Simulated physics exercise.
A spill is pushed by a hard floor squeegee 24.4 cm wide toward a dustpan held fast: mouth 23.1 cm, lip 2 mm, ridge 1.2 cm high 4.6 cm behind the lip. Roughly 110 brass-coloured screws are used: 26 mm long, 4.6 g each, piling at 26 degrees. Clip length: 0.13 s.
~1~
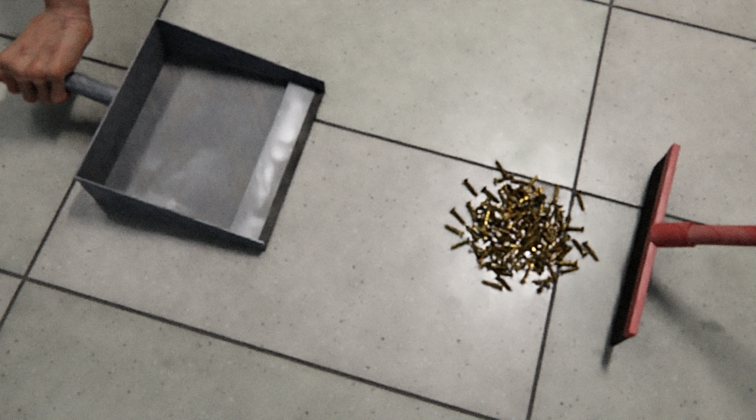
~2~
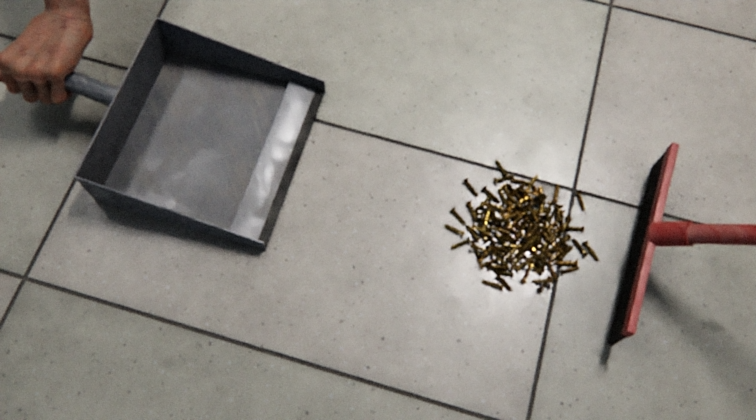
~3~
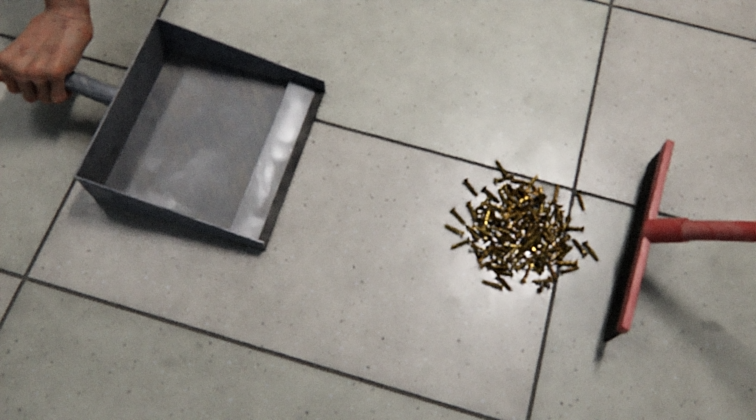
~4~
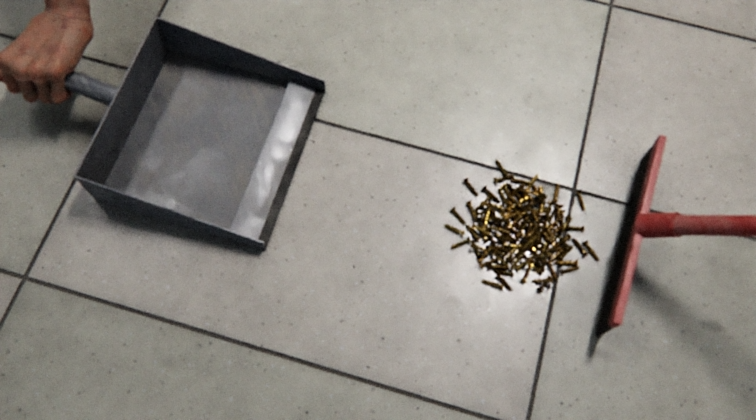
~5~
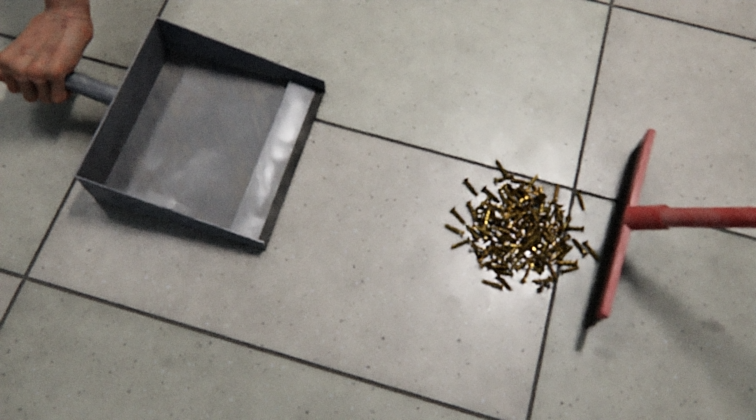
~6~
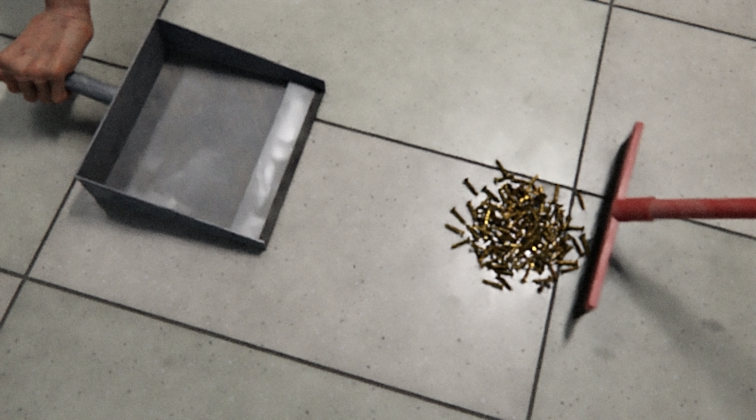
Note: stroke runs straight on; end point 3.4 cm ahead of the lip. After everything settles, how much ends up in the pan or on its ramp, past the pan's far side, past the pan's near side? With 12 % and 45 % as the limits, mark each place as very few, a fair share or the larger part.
My call: Pan: Very few; far side: A fair share; near side: Very few.
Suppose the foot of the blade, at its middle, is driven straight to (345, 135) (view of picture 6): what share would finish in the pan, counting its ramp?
I'd expect around 20 per cent.
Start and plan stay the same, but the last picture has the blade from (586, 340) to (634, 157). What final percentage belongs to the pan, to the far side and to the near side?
The pan gets 0, the far side 0 and the near side 25.
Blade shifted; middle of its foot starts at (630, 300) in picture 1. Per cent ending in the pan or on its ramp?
Something close to 10 percent.
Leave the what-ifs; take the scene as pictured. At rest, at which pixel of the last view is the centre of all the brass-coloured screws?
(328, 129) or so.
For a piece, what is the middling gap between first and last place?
Somewhere around 30 centimetres.
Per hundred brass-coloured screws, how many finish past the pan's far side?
Around 25 in a hundred finish there.
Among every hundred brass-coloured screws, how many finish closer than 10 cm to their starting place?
I'd guess some 5 per cent.
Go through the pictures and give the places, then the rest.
The first picture shows blade from (629, 333) to (672, 151), moved 0.0 cm, 0 of the pieces shifted so far; middle of the pieces at (522, 230); pan at (201, 140).
The second picture shows blade from (628, 332) to (671, 150), moved 0.2 cm, 0 of the pieces shifted so far; middle of the pieces at (522, 230).
The third picture shows blade from (623, 328) to (666, 148), moved 0.8 cm, 0 of the pieces shifted so far; middle of the pieces at (522, 230).
The fourth picture shows blade from (614, 323) to (659, 143), moved 1.8 cm, 0 of the pieces shifted so far; middle of the pieces at (522, 229).
The fifth picture shows blade from (603, 314) to (648, 136), moved 3.3 cm, 0 of the pieces shifted so far; middle of the pieces at (522, 229).
The sixth picture shows blade from (590, 306) to (637, 129), moved 4.9 cm, 1 of the pieces shifted so far; middle of the pieces at (522, 229); pan at (201, 139).
Then, 0.27 s after the last picture, middle of the blade 22 cm from the lip; 0 % over the lip, far side 0 %, near side 0 %.
Then, 0.46 s after the last picture, middle of the blade 10 cm from the lip; 0 % over the lip, far side 15 %, near side 0 %.
Then, 0.76 s after the last picture, middle of the blade 4 cm from the lip; 5 % over the lip, far side 25 %, near side 0 %.
In the end, pan 5 %, far side 25 %, near side 0 %, in front of the lip or behind the blade 70 %.
